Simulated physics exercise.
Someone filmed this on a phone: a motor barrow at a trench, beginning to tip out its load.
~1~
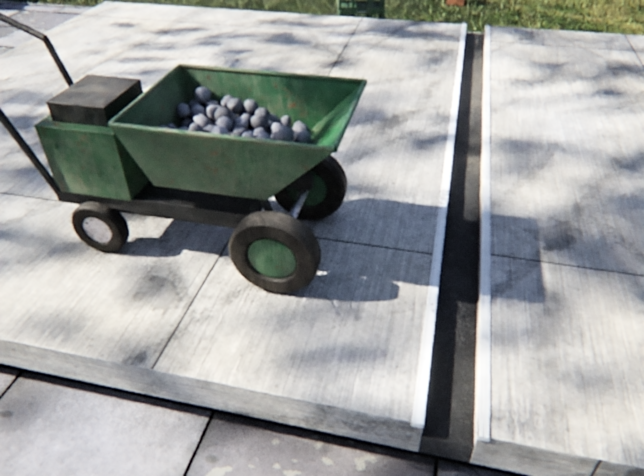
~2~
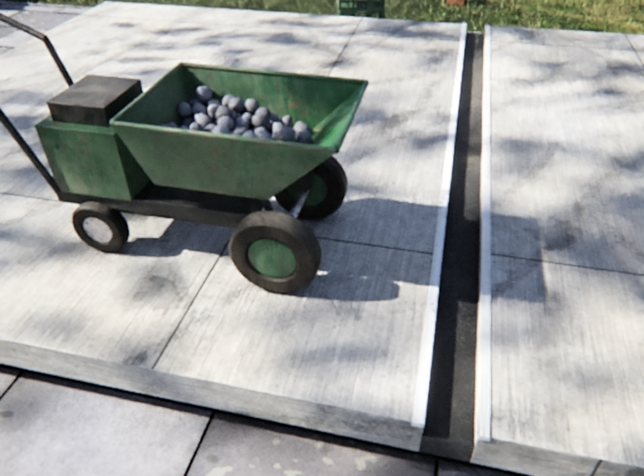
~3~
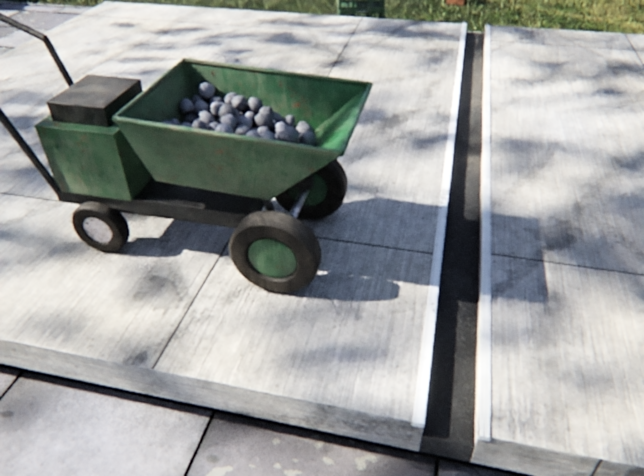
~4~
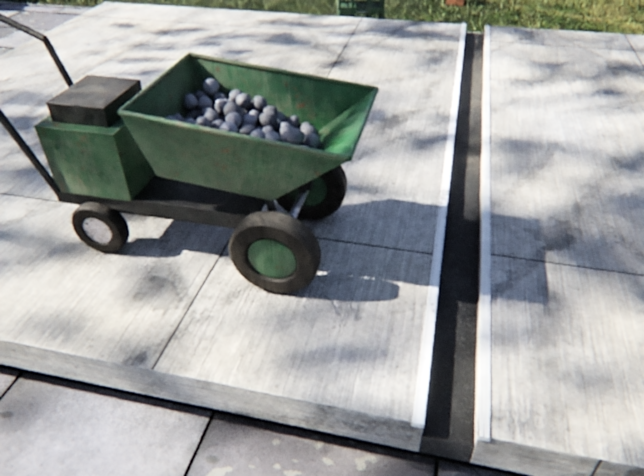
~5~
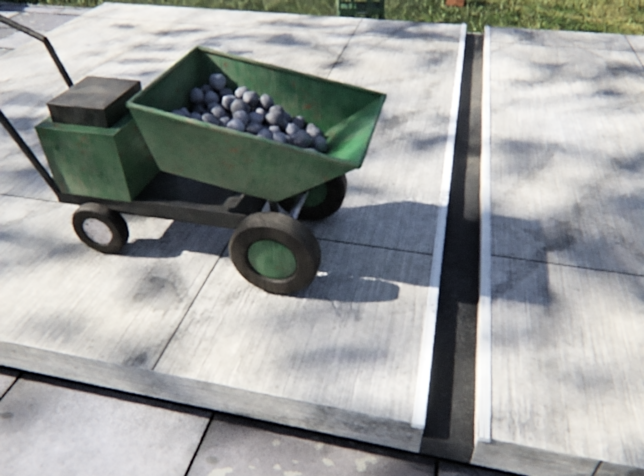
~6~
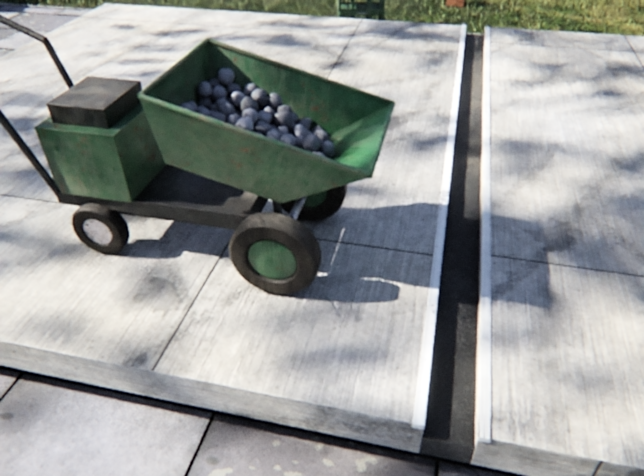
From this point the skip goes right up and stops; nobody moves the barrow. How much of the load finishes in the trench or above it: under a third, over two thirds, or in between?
In between, a third to two thirds.
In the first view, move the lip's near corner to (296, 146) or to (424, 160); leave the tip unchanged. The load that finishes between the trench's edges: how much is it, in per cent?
Some 40 in a hundred, then some 0 in a hundred.
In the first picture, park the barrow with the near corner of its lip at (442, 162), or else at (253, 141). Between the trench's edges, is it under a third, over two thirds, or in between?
At the first place under a third, at the second under a third.
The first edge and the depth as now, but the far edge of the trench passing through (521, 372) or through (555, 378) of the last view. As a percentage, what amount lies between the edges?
I'd put it near 70 in a hundred, then near 80 in a hundred.
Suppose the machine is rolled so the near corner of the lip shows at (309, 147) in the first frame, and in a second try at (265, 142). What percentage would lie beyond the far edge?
10 and 0 percent, in that order.
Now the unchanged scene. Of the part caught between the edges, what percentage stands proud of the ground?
50 per cent or so.
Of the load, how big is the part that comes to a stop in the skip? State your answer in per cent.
Close to 20 in a hundred.
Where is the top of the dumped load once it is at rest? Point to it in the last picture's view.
At about (458, 263).
Just after the last frame, skip tipped steeply; every one in the skip.
A moment on, skip tipped steeply; the larger part in the skip; about a tenth short of the trench; about a tenth in or heaped over the trench.
Further on, skip tipped right over; roughly a quarter in the skip; about a tenth short of the trench; roughly half in or heaped over the trench; about a tenth beyond it.
When it is over, skip tipped right over; roughly a quarter in the skip; about a tenth short of the trench; roughly half in or heaped over the trench; roughly a quarter beyond it.
